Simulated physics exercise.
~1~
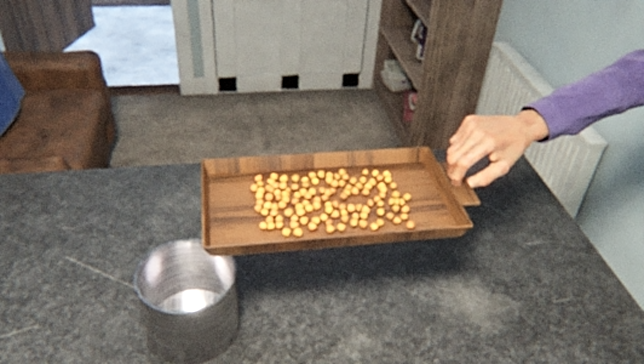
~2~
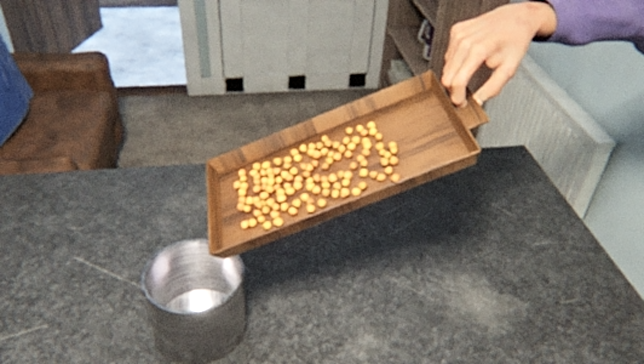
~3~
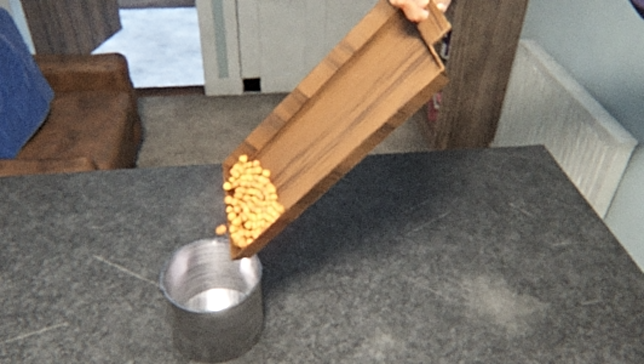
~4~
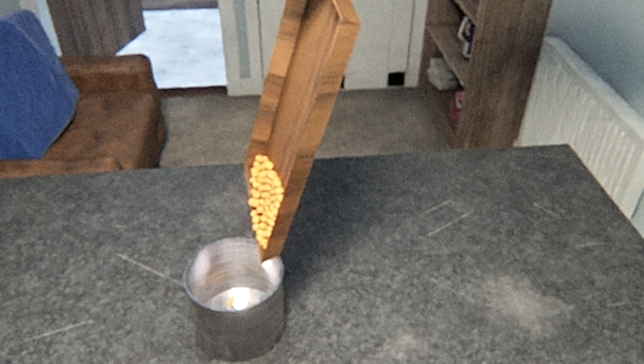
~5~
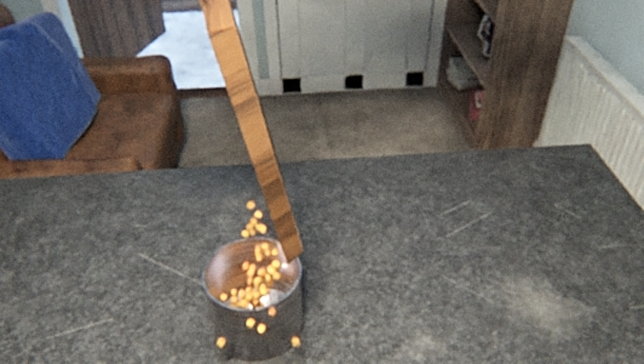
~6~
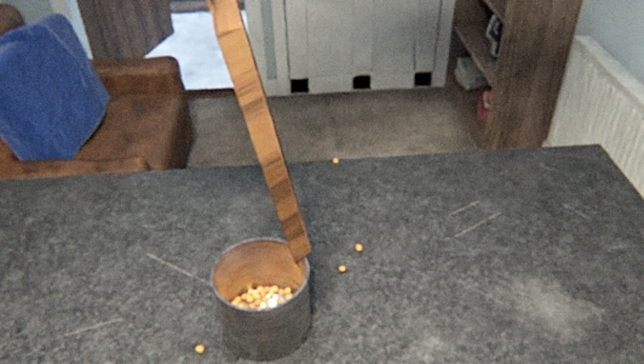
Roasted chickpeas sliding down a wooden tray tilted by a hand, tumbling into a metal pot, with a few scattering outside it.
